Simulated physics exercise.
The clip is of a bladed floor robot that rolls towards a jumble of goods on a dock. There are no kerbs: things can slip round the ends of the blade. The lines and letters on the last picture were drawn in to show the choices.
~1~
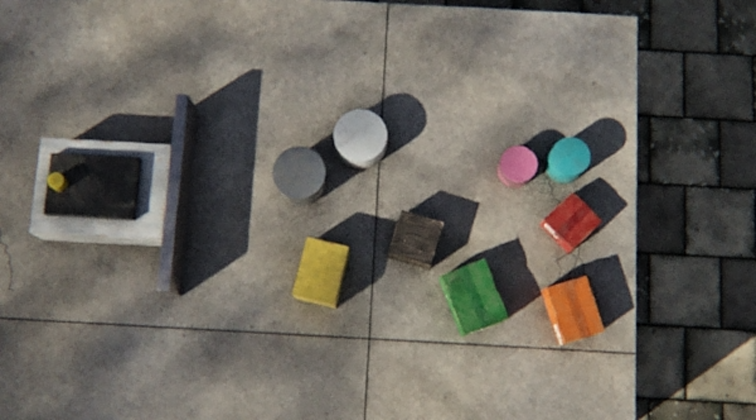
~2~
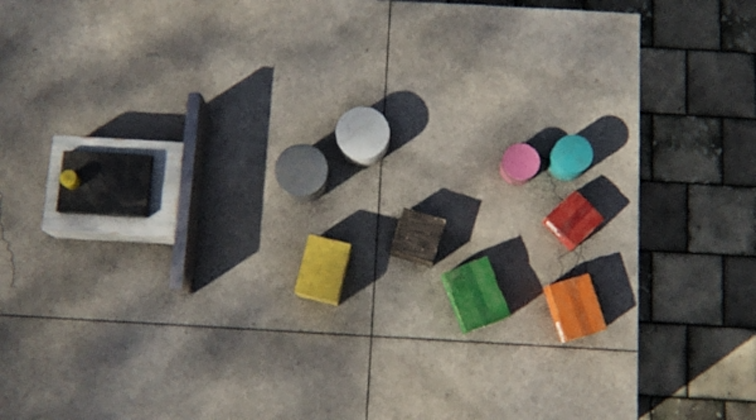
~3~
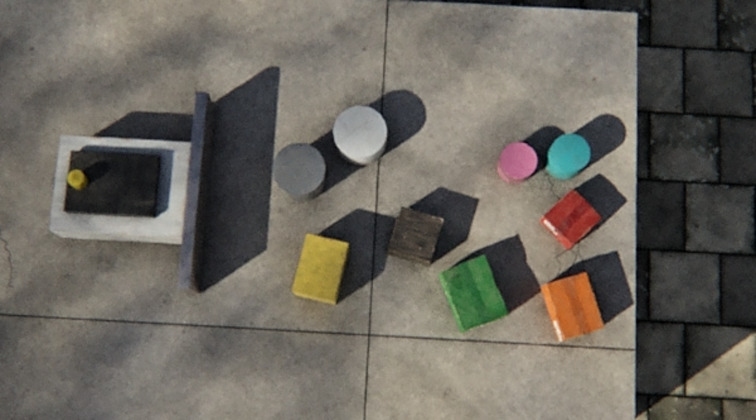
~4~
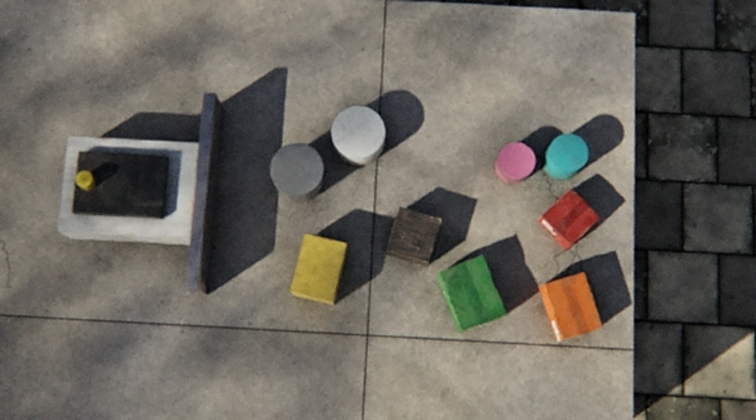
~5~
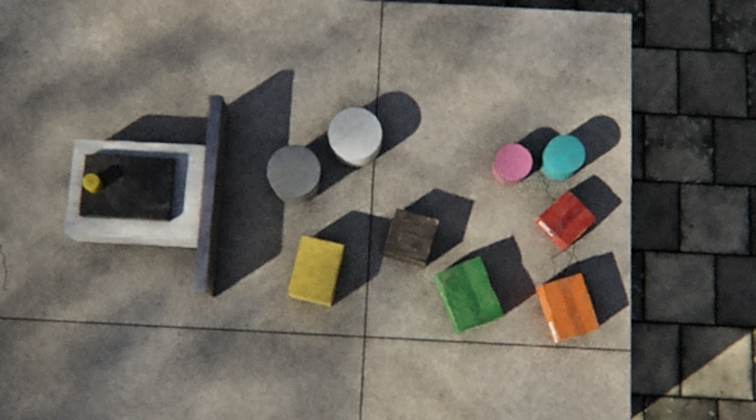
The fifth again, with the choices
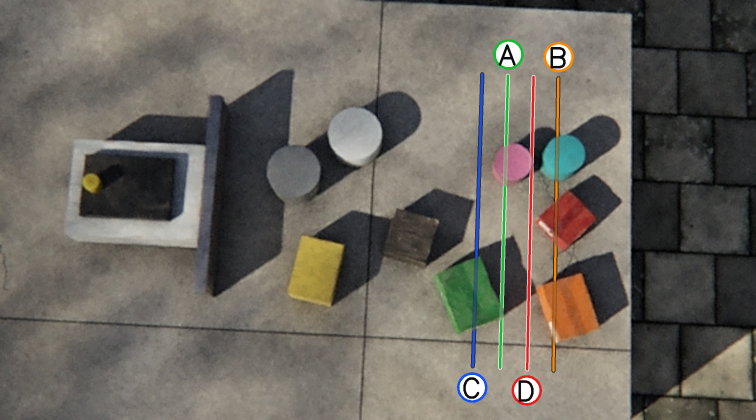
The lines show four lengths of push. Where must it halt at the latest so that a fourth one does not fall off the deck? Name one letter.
As far as mark B.
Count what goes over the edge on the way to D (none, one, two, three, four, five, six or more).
In all, one.
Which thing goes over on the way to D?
The orange parcel goes over.
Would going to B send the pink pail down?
By then, no.
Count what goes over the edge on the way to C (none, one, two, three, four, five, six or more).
By then, none.
On the marked copy, A at (504, 217); B at (556, 220); C at (478, 216); D at (530, 219).
Taking B. A third of the way, robot (262, 194); white canister (372, 130); yellow crate (359, 272).
Two thirds of the way, robot (387, 201); orange parcel (575, 311); green box (527, 306).
When it is over, robot (486, 206); orange parcel over the edge; turquoise canister over the edge; three fallen.
As for the rest, A is within the limit but short; C is within the limit but short; D is within the limit but short.
